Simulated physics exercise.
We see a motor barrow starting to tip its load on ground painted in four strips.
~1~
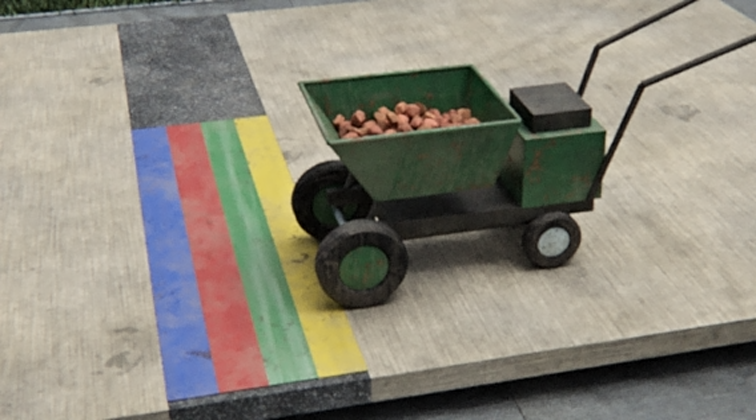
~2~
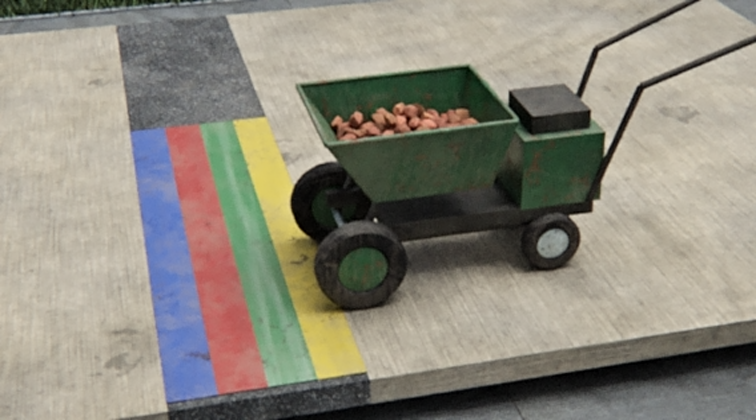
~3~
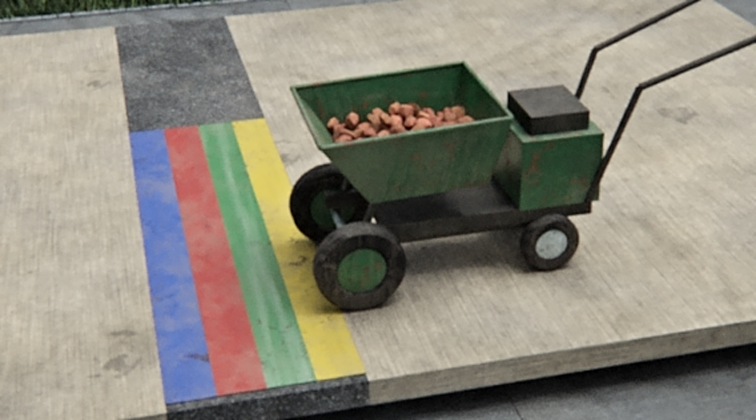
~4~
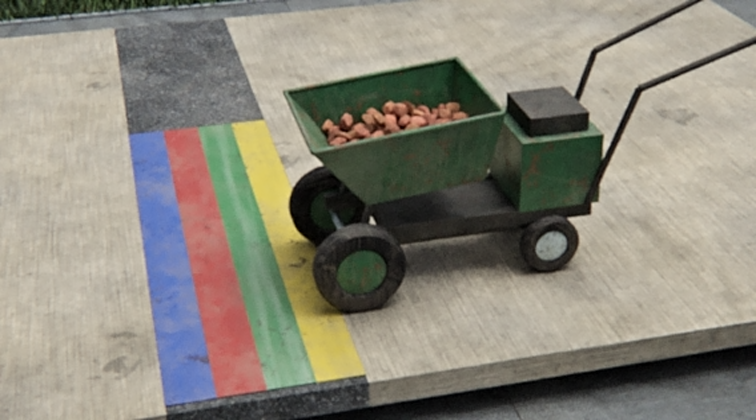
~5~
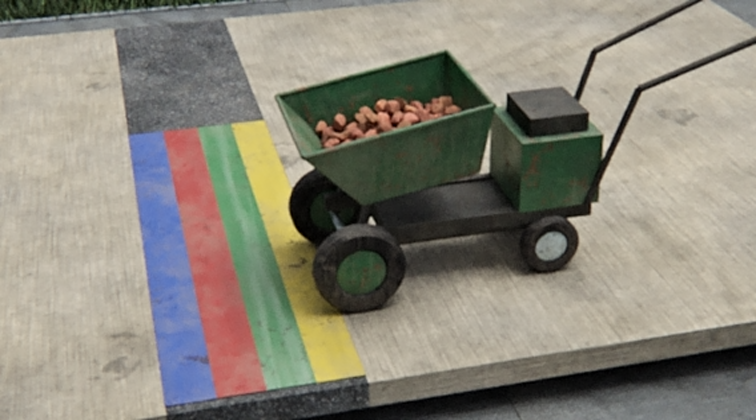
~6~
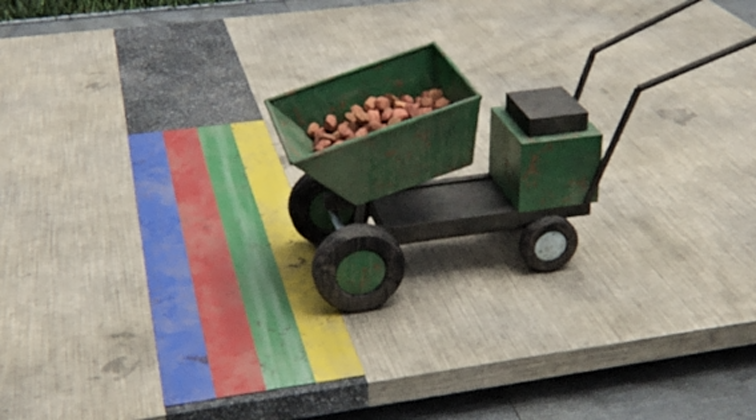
The green skip of a motor barrow, loaded with lumps of rubble, sits level at first, then tilts slightly down to the left beside blue, red, green and yellow strips, while the wheels and handles stay still.
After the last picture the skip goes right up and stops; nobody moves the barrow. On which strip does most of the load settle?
The blue strip carries the most.
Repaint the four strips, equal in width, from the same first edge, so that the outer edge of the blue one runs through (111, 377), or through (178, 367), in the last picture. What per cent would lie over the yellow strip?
In turn 0 and 0 in a hundred.
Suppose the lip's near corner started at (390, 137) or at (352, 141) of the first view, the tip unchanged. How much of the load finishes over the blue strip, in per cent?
First some 20, then 30 per cent.
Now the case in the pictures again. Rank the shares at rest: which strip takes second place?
Next in line is the red one.
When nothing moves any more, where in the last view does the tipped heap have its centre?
Near (171, 292).
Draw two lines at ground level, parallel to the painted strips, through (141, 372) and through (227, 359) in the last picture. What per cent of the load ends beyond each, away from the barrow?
First some 20, then 90 per cent.
Soon after the last picture, skip tipped steeply; all in the skip.
A little later, skip tipped right over; nearly all in the skip; a stray few over the red strip; a stray few over the blue strip.
Later still, skip tipped right over; about a quarter in the skip; a small part over the red strip; about a third over the blue strip; about a quarter off the paint.
By the end, skip tipped right over; a stray few in the skip; none over the yellow strip; a stray few over the green strip; about a quarter over the red strip; about a third over the blue strip; about a quarter off the paint.
